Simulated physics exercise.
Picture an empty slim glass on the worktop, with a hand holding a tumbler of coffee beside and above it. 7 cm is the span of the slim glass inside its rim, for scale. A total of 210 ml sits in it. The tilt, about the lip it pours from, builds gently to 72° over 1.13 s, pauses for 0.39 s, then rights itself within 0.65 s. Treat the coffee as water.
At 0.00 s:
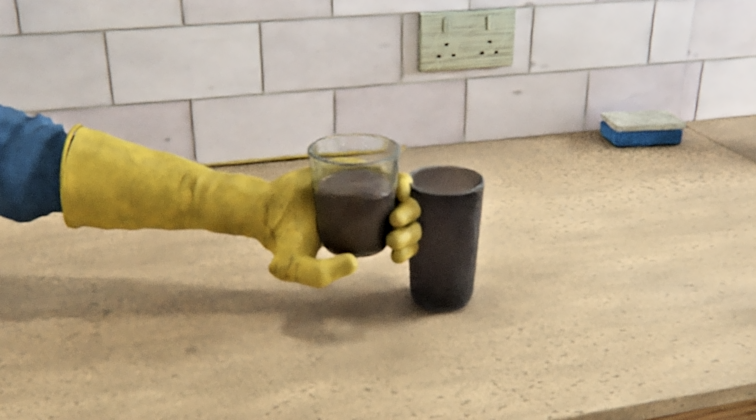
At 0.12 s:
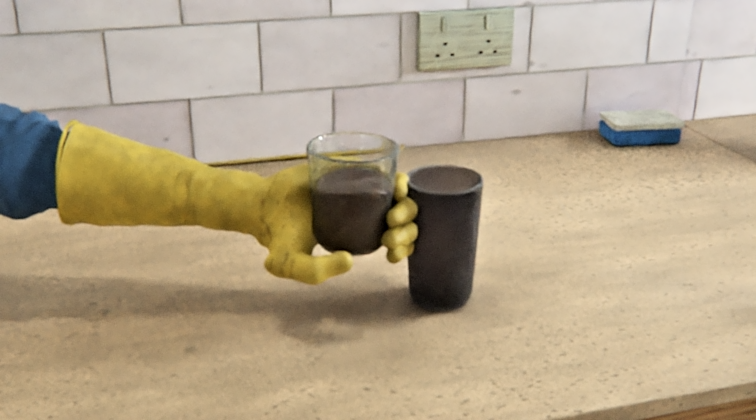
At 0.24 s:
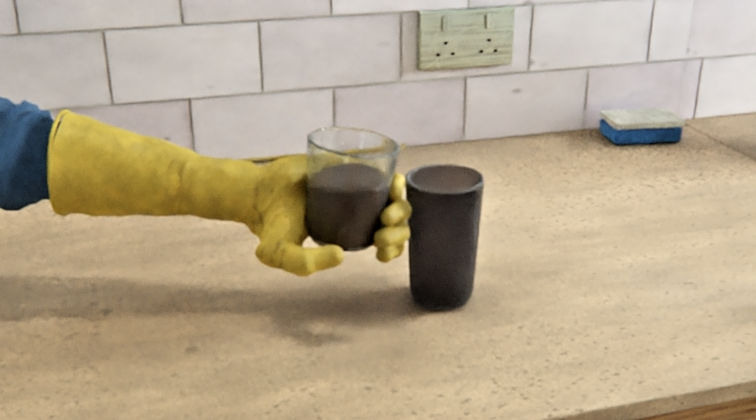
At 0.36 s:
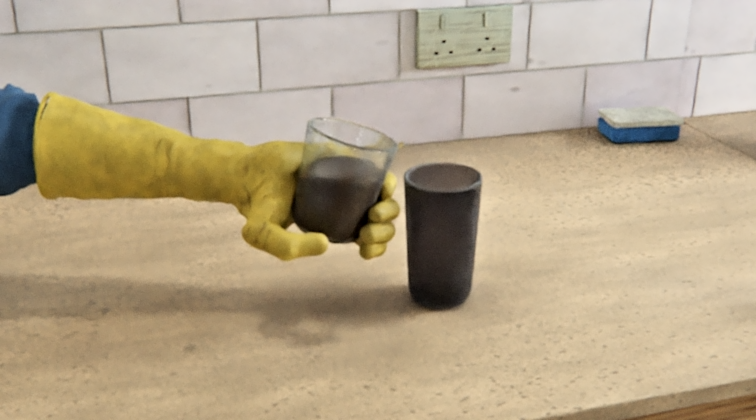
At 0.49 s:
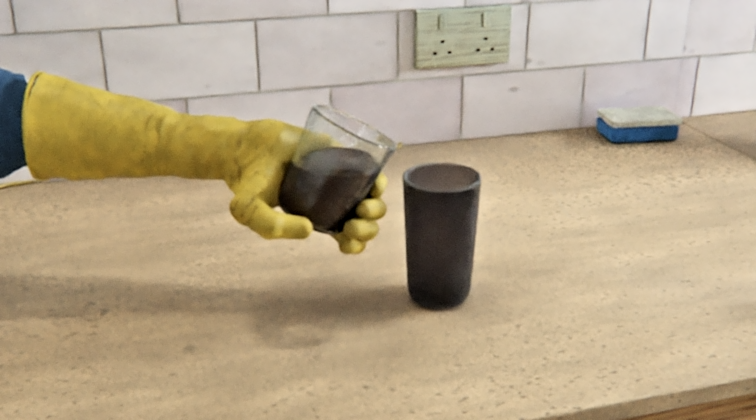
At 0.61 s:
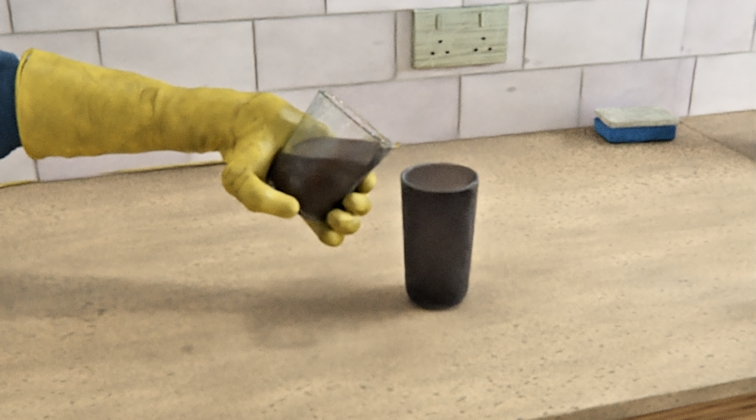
On a pale worktop against white wall tiles, a yellow-gloved hand holds a clear tumbler of dark liquid beside a taller, dark-looking glass. The hand draws the tumbler slightly left and tilts it rightward, gently at first, then steeply, the liquid shifting towards its rim while the tall glass stays put.
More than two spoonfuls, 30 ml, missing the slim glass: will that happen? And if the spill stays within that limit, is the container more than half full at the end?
No, less than half full.
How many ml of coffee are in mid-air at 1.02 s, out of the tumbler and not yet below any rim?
I'd put it near 20 ml.
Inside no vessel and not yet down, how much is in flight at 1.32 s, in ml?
10 ml, approximately.
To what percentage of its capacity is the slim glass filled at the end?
Close to 35 in a hundred, I'd say.
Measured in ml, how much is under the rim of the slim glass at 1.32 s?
Near 90 ml, more or less.
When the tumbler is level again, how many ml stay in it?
Some 80 ml.
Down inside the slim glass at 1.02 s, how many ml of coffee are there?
I'd guess some 20 ml sits in there.
By 1.02 s the tilt is 70° and the slim glass has 20 ml, the tumbler 165 ml, and 5 ml is on the worktop.
By 1.32 s the tilt is 72° and the slim glass has 90 ml, the tumbler 100 ml, and 5 ml is on the worktop.
By 1.63 s the tilt is 67° and the slim glass has 120 ml, the tumbler 80 ml, and 5 ml is on the worktop.
By 1.98 s the tilt is 15° and the slim glass has 120 ml, the tumbler 80 ml, and 10 ml is on the worktop.
At rest the slim glass has 120 ml, the tumbler 80 ml, and 10 ml is on the worktop.
